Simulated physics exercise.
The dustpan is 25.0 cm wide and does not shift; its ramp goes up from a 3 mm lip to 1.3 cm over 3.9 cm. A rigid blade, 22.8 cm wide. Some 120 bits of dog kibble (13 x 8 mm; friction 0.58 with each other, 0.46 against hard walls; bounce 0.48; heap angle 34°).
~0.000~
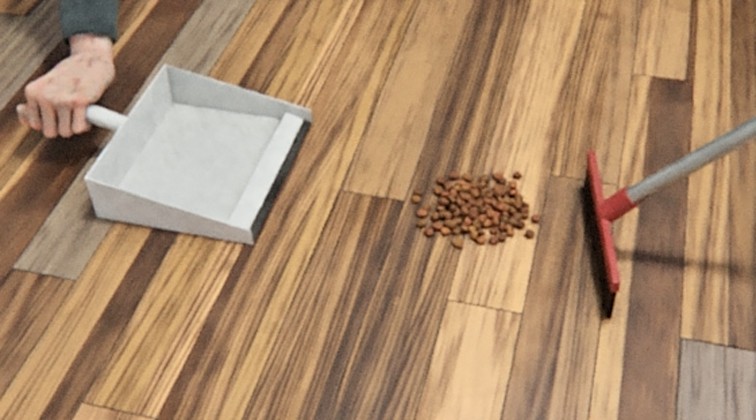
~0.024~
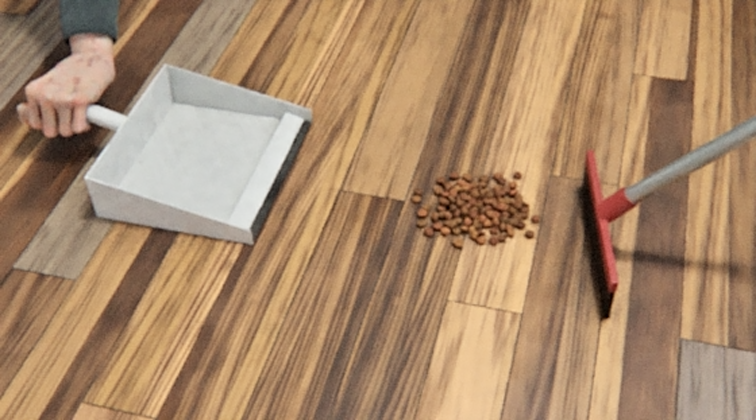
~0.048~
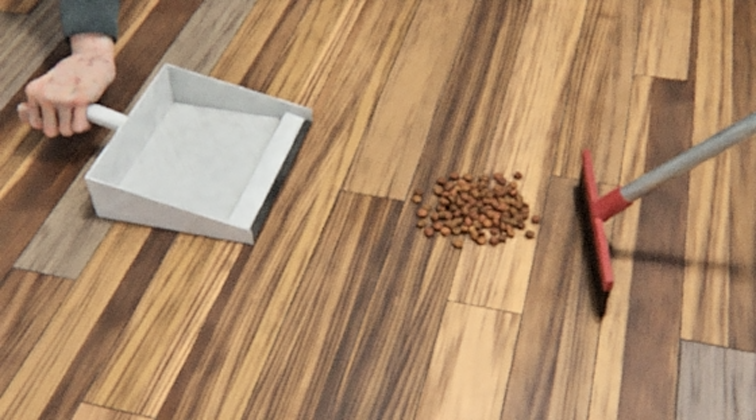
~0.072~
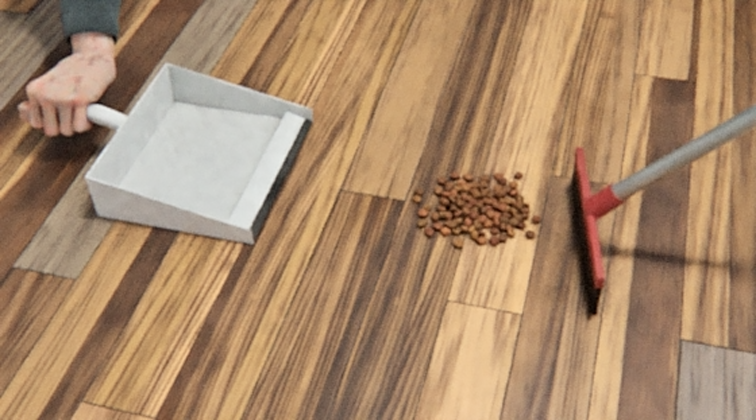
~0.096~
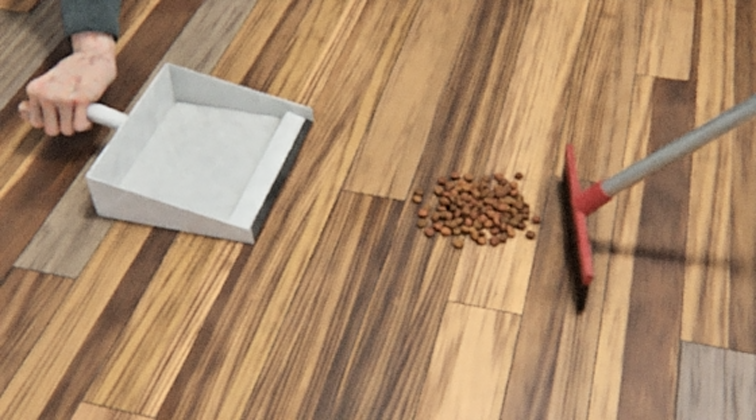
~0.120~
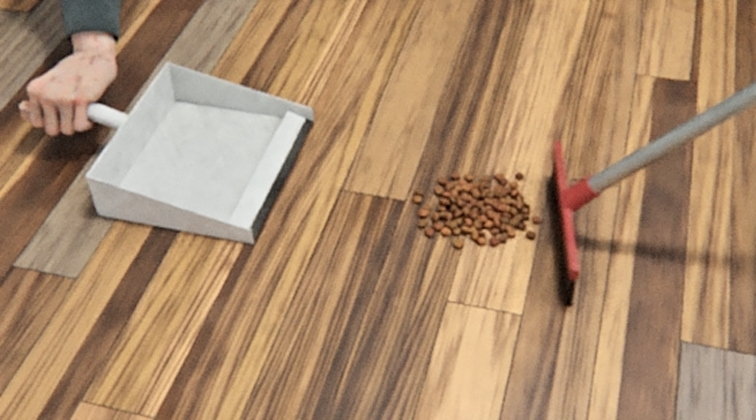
A red blade on a gray handle starts at the right of a wooden floor, barely moving at first, then slides left toward a small heap of brown kibble. It draws close to the heap's right edge, while the kibble and the white dustpan gripped by a hand at left stay still.
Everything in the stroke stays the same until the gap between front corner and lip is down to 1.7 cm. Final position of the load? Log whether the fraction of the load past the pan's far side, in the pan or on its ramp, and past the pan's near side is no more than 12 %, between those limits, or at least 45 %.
Past the pan's far side: No more than 12 %; in the pan or on its ramp: No more than 12 %; past the pan's near side: No more than 12 %.
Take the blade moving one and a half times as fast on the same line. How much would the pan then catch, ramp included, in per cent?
In that case roughly 25 percent.
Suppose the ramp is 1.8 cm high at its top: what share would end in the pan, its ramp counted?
In that case roughly 5 percent.
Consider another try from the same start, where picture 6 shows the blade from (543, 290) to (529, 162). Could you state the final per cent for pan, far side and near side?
Pan 30, far 0, near 20.
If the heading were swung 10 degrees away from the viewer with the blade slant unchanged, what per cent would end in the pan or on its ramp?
About 0 percent would end up there.
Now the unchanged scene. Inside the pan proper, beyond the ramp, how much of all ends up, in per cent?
Around 0 percent.
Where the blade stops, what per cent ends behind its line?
About 10 per cent.
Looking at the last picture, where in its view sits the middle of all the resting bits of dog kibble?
Centre at rest, approx.: (307, 169) px.
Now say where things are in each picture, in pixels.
Blade from (615, 287) to (591, 159), moved 0.0 cm, 0 of the pieces shifted so far; middle of the pieces at (478, 207); pan at (197, 166), in the first picture.
Blade from (613, 287) to (589, 159), moved 0.2 cm, 0 of the pieces shifted so far; middle of the pieces at (479, 207), in the second picture.
Blade from (608, 286) to (585, 158), moved 0.8 cm, 0 of the pieces shifted so far; middle of the pieces at (479, 207), in the third picture.
Blade from (600, 283) to (579, 156), moved 1.8 cm, 0 of the pieces shifted so far; middle of the pieces at (479, 207), in the fourth picture.
Blade from (588, 279) to (569, 153), moved 3.2 cm, 0 of the pieces shifted so far; middle of the pieces at (479, 207), in the fifth picture.
Blade from (574, 275) to (557, 149), moved 4.9 cm, 0 of the pieces shifted so far; middle of the pieces at (479, 207); pan at (198, 164). The blade's pace is about 0.70 m/s, heading 13 degrees away from the viewer's side, in the sixth picture.
After 0.36 s, middle of the blade 22 cm from the lip; 0 % over the lip, far side 0 %, near side 0 %.
Then, at 0.53 s, middle of the blade 10 cm from the lip; 0 % over the lip, far side 0 %, near side 0 %.
Then, at 0.81 s, middle of the blade 4 cm from the lip; 5 % over the lip, far side 5 %, near side 0 %.
By 1.1 s all is still; far side 5 %, pan 5 %, near side 0 %, in front of the lip or behind the blade 95 %.
